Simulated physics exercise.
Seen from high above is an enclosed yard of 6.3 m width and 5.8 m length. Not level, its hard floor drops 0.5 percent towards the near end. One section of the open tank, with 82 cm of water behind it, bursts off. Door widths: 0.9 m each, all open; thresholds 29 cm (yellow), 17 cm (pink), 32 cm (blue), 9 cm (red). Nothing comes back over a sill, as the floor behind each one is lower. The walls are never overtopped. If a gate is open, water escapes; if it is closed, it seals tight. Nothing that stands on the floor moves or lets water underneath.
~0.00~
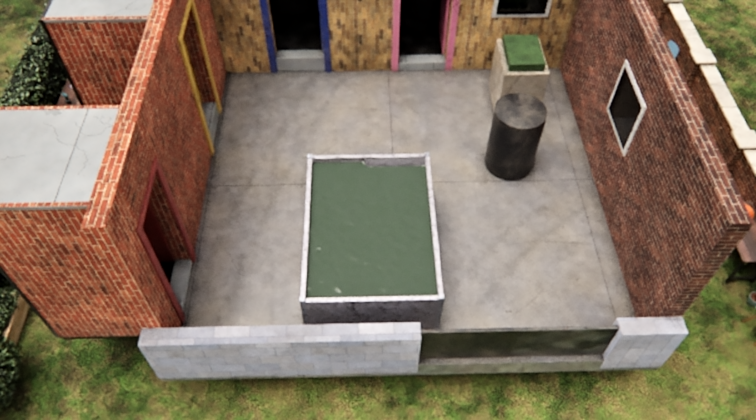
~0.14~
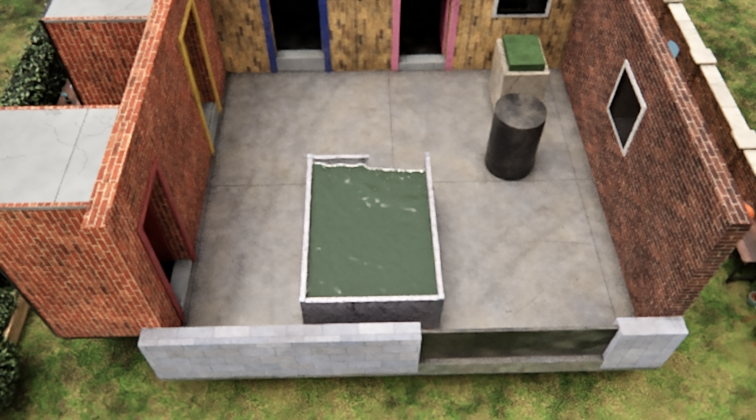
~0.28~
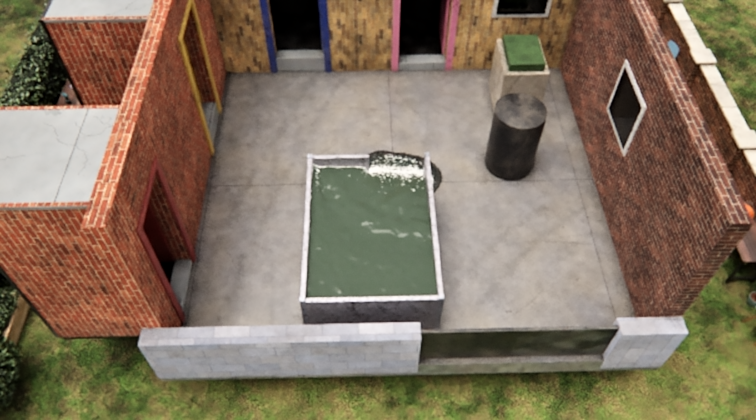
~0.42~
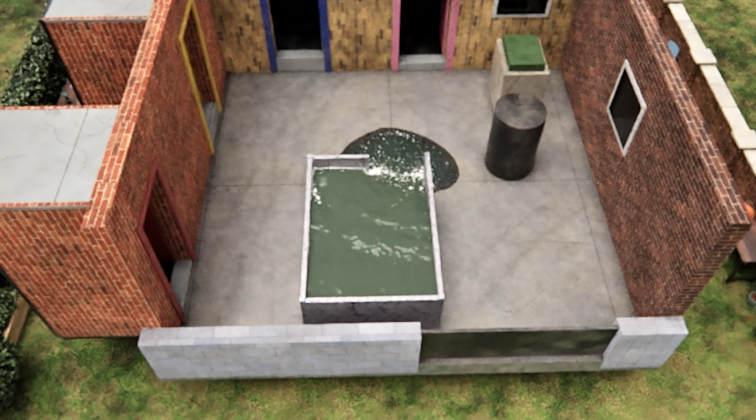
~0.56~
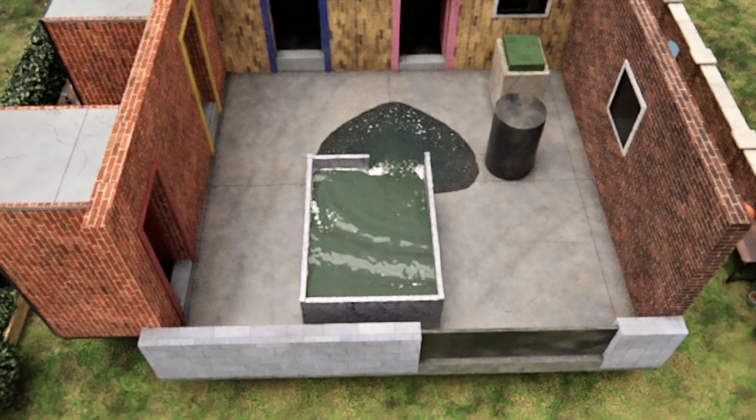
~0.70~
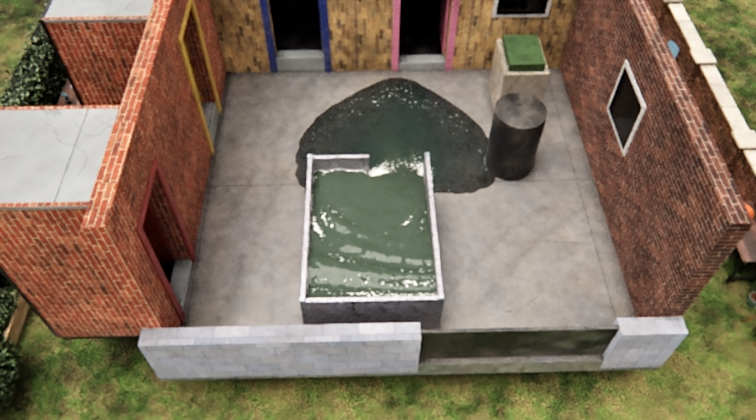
Green water in an open tank pours out the far side and spreads across the grey floor.
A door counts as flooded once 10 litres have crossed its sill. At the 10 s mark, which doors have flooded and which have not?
The yellow door has not; the pink door has flooded; the blue door has not; the red door has flooded.
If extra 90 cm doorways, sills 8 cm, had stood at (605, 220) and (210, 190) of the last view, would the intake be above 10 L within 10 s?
Door 1: Limit not reached; door 2: Limit not reached.
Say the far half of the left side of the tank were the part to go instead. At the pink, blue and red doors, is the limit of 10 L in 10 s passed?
So pink ends up short of it, blue short of it, red past the limit.
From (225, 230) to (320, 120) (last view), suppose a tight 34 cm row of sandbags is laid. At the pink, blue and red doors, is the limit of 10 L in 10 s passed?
Against that limit: Pink over, blue not over, red below.
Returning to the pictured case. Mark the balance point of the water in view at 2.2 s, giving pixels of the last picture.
Centre: Approx. (386, 195) px.
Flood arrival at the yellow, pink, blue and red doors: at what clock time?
Yellow = 2.0 s, pink = 0.8 s, blue = 1.2 s, red = 4.0 s.
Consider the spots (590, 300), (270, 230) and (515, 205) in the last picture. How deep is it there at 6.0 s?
3, 3 and 2 cm, respectively.
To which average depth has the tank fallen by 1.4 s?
It averages close to 59 centimetres.
After 1.4 s water covers 35 % of the floor and is deepest (40 cm) near (395, 185); yellow door not reached, pink door 31 cm at the sill, 23 L in, blue door 15 cm at the sill, 0 L in, red door not reached.
After 2.2 s water covers 40 % of the floor and is deepest (35 cm) near (437, 75); yellow door 2 cm at the sill, 0 L in, pink door 33 cm at the sill, 82 L in, blue door 22 cm at the sill, 0 L in, red door not reached.
After 3.5 s water covers 55 % of the floor and is deepest (26 cm) near (226, 78); yellow door 13 cm at the sill, 0 L in, pink door 24 cm at the sill, 153 L in, blue door 14 cm at the sill, 0 L in, red door not reached.
After 6.0 s water covers 90 % of the floor and is deepest (19 cm) near (224, 91); yellow door 14 cm at the sill, 0 L in, pink door 18 cm at the sill, 170 L in, blue door 12 cm at the sill, 0 L in, red door 3 cm at the sill, 0 L in.
After 10.0 s water covers 100 % of the floor and is deepest (18 cm) near (177, 353); yellow door 10 cm at the sill, 0 L in, pink door 10 cm at the sill, 172 L in, blue door 10 cm at the sill, 0 L in, red door 16 cm at the sill, 31 L in.
